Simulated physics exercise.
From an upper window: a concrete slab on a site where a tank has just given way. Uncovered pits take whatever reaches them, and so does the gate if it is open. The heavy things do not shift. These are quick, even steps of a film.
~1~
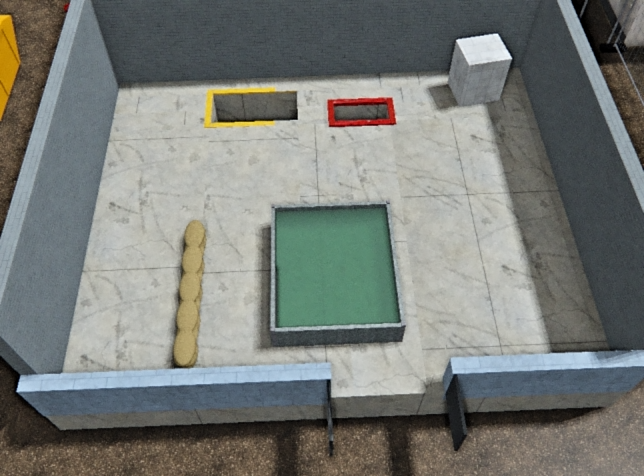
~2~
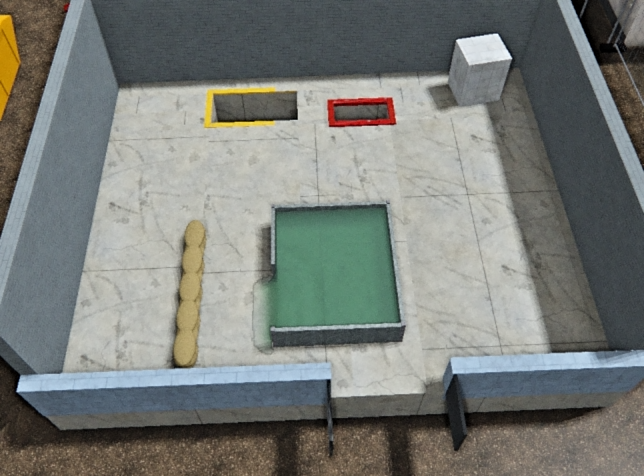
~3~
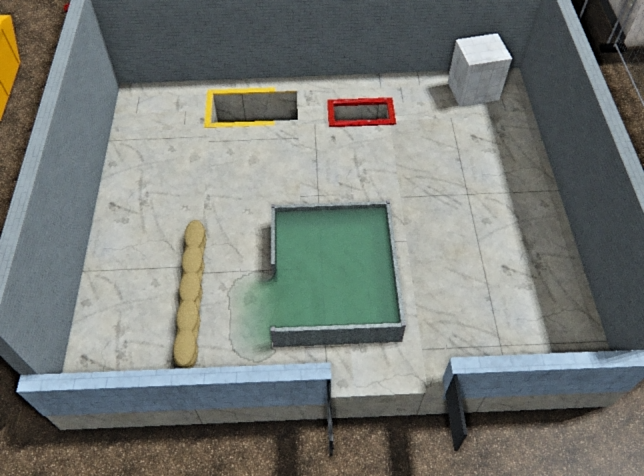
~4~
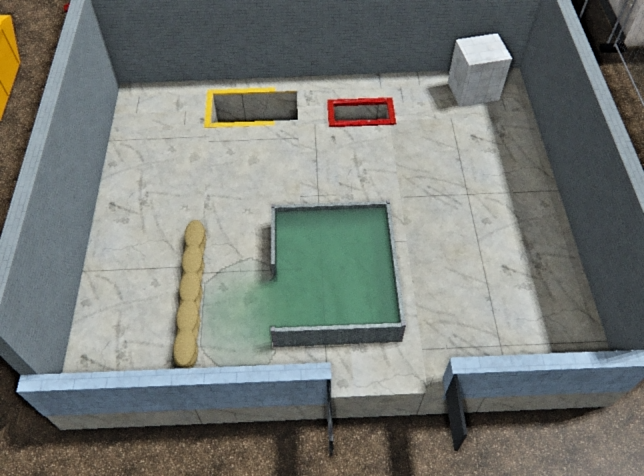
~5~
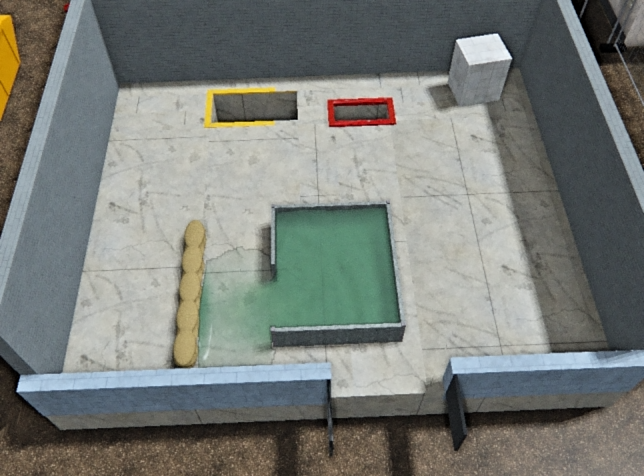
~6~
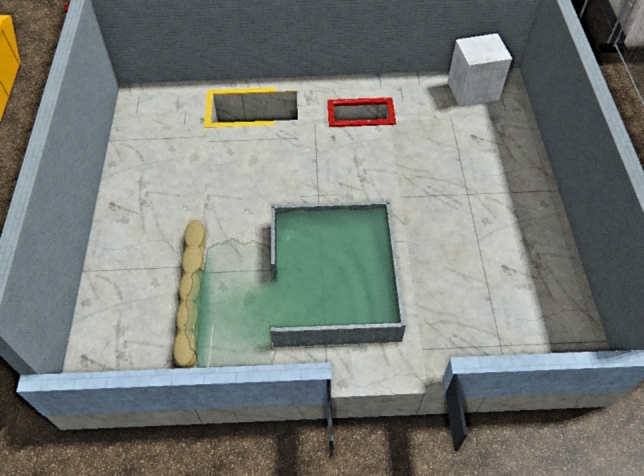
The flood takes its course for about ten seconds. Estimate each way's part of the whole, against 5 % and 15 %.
One by one: The gate takes from 5 to 15 %; the yellow pit takes more than 15 %; the red pit takes less than 5 %.
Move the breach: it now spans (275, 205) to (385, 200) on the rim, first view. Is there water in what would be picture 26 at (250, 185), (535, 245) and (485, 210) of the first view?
In turn: Under water, clear, free of water.
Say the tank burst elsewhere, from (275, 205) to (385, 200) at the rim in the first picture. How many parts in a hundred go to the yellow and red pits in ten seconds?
Roughly, in per cent: Yellow 40, red 15.
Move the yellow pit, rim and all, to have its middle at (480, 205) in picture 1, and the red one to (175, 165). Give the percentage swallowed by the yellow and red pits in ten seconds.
Roughly, in per cent: Yellow 2, red 2.
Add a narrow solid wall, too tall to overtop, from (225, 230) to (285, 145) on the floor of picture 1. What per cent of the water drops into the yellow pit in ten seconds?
In per cent: Yellow 8.
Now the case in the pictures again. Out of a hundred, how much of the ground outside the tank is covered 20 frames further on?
Roughly 35 per cent.
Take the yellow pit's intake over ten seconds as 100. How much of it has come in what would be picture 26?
Roughly 10 per cent.
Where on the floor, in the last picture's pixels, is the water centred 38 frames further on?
Around (276, 268).
A moment on, water covers 5 % of the floor; the gate 0 %, the yellow pit 0 %, the red pit 0 %.
Next, water covers 20 % of the floor; the gate 0 %, the yellow pit 0 %, the red pit 0 %.
Then, water covers 35 % of the floor; the gate 0 %, the yellow pit 2 %, the red pit 0 %.
Later, water covers 55 % of the floor; the gate 3 %, the yellow pit 10 %, the red pit 0 %.
In the end, water covers 70 % of the floor; the gate 7 %, the yellow pit 20 %, the red pit 0 %.
